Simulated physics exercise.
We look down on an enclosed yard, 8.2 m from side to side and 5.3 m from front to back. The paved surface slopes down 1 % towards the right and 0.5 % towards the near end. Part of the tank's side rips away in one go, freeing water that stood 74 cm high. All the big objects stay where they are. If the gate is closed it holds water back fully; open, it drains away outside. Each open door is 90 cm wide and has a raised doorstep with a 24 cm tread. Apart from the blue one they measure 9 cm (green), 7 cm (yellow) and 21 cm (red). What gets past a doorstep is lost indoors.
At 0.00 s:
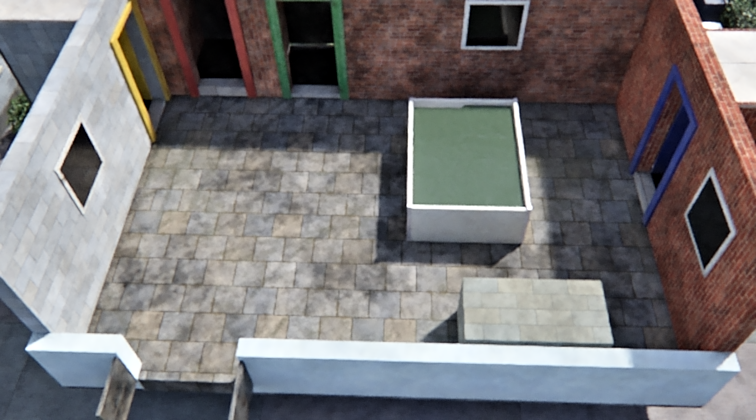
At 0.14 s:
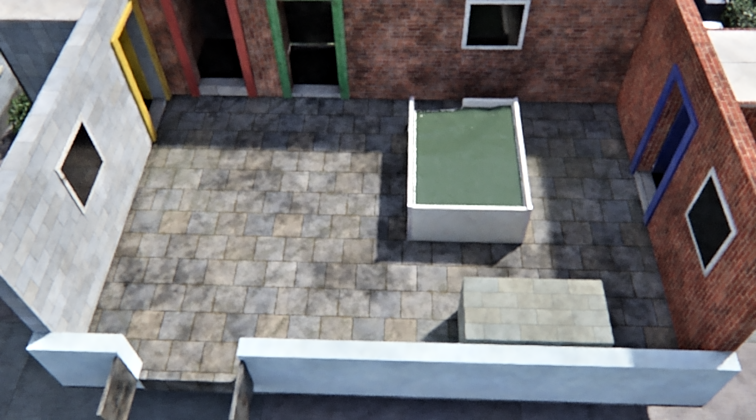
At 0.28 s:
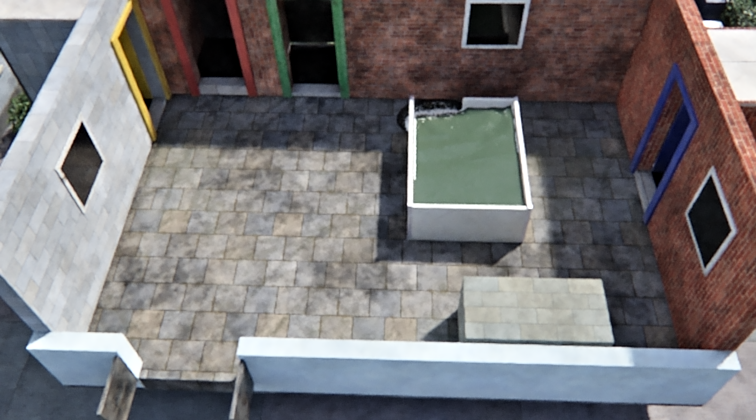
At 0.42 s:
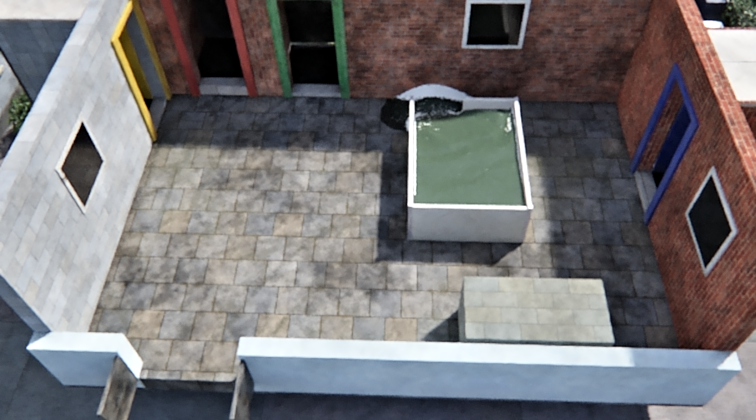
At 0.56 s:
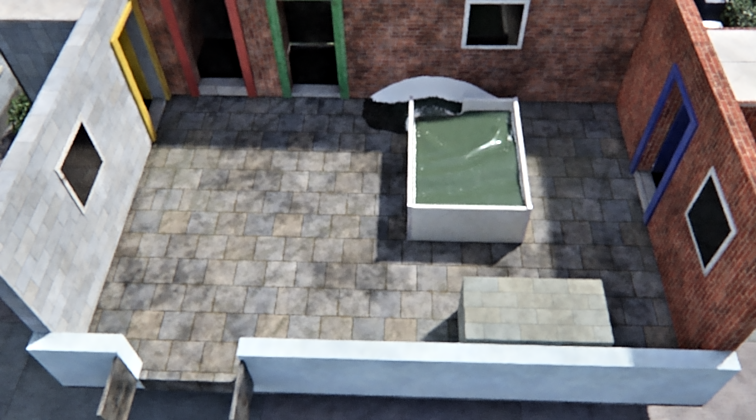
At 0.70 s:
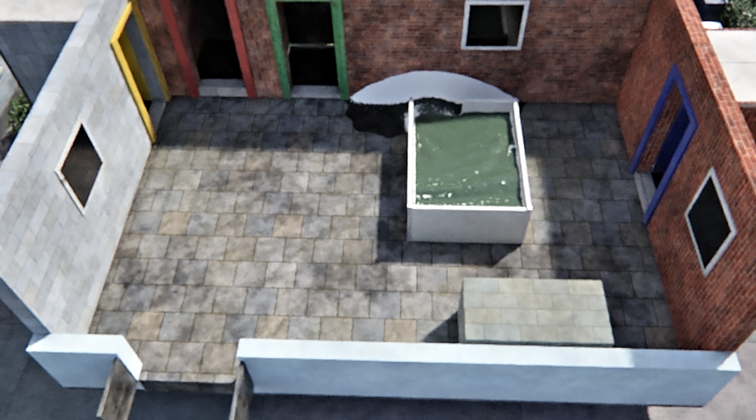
In a walled, paved yard, a raised tank of green water sat still until its far side gave way, and water poured out behind it, spreading left and fanning along the brick wall.
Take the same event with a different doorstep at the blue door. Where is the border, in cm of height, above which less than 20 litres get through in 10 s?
At least 7 cm or so.
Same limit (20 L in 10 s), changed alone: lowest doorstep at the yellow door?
About 15 cm at yellow.
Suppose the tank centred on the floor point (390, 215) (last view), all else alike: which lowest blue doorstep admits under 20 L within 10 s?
About 7.0 cm.
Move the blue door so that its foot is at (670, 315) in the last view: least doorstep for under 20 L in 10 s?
Roughly 10.5 cm.
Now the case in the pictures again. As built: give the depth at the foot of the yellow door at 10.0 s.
Roughly 5.0 cm deep.
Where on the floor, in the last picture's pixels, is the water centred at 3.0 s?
Near (435, 162).
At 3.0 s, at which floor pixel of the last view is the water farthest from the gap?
Near (116, 251).
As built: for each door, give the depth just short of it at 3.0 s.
Depths in cm: Green 8, yellow 18, blue 11, red 4.
After 1.4 s water covers 20 % of the floor, deepest (55 cm) near (432, 103); it has not reached the blue door.
After 3.0 s water covers 45 % of the floor, deepest (34 cm) near (432, 103); 11 cm at the blue door, 1 litre in over its 11 cm doorstep.
After 10.0 s water covers 90 % of the floor, deepest (12 cm) near (432, 103); 6 cm at the blue door, 2 litres in over its 11 cm doorstep.
At the blue door as built, the water arrived by 2.0 s and peaked near 12 cm at 2.6 s.
With a doorstep of 6 cm, 30 litres would have come in within the 10 s; with 8 cm, 13 litres. So under 20 litres takes about 7 cm.
